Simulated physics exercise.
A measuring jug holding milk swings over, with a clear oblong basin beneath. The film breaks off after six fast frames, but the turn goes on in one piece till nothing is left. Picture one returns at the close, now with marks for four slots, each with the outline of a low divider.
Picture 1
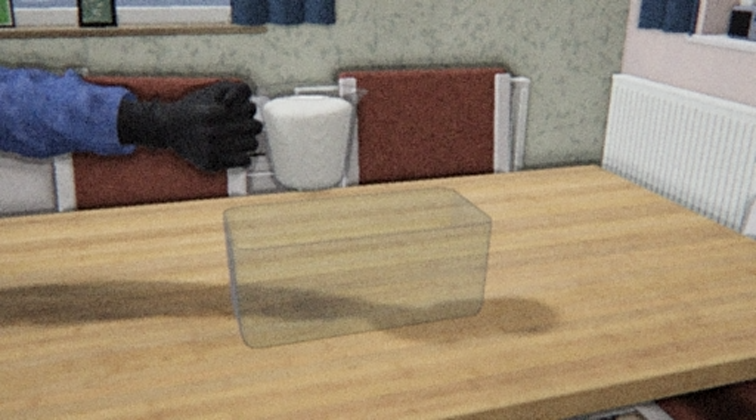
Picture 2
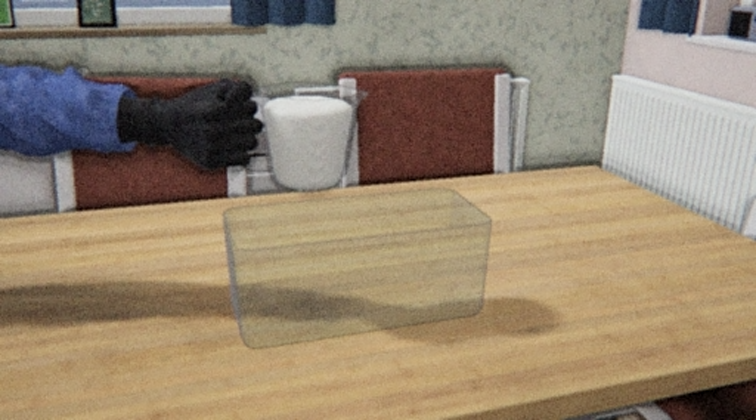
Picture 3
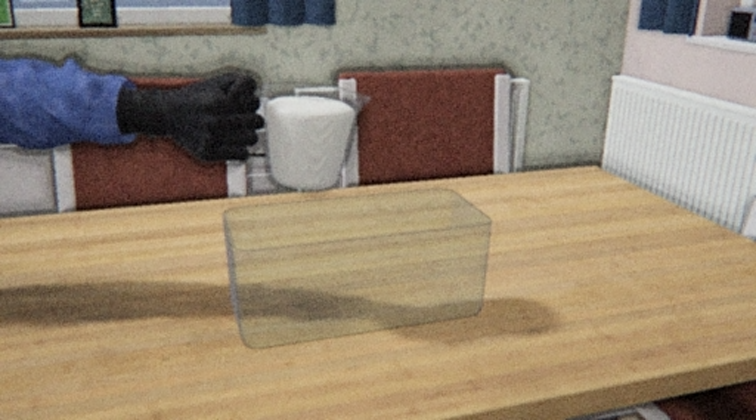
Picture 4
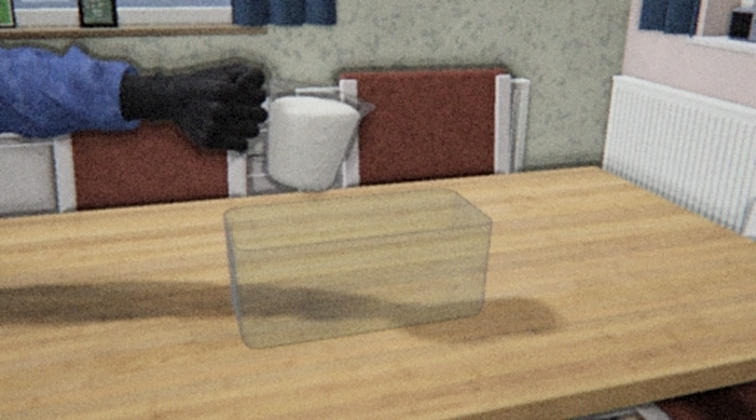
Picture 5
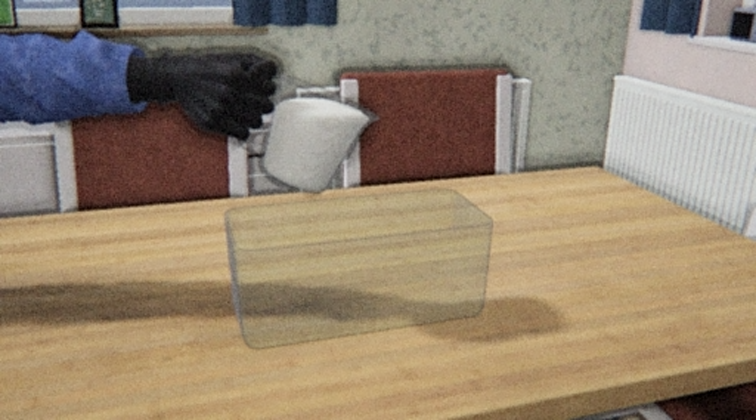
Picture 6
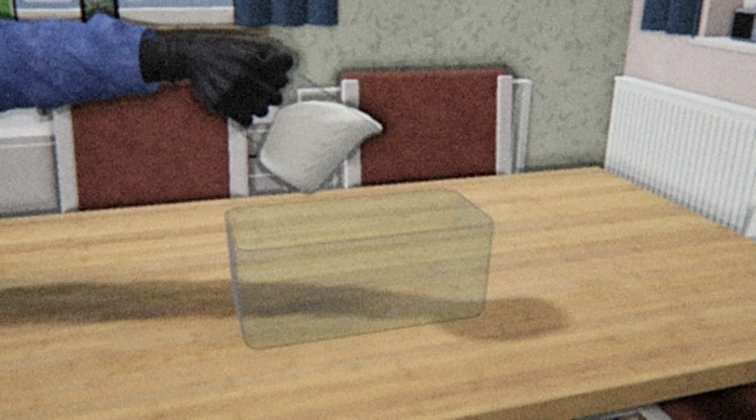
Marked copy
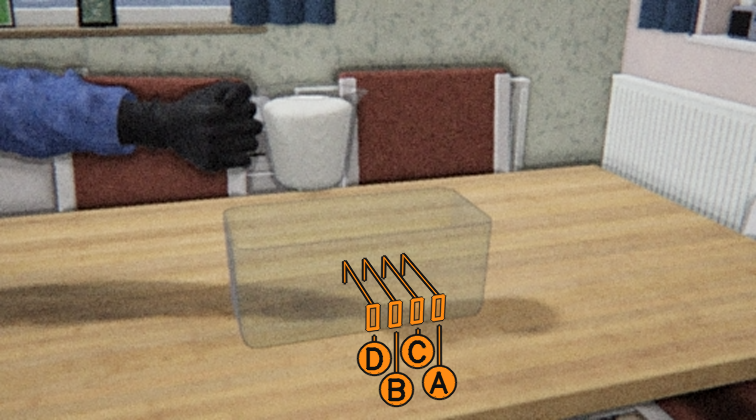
At first, a black-gloved hand at the end of a blue sleeve holds a jug of white milk upright above a clear oblong basin on a wooden table. The hand then tilts the jug to the right, slowly and then more steeply, until milk reaches just over its lip.
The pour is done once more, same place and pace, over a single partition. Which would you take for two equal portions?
C beats the others.
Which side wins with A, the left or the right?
The left one.
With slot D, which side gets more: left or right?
The right side.
On the marked copy, A at (439, 326); B at (396, 332); C at (418, 329); D at (374, 336).
With A, about 83 % ends left of the wall and 15 % right of it.
With B, about 15 % ends left of the wall and 83 % right of it.
With C, about 50 % ends left of the wall and 47 % right of it.
With D, about 7 % ends left of the wall and 91 % right of it.
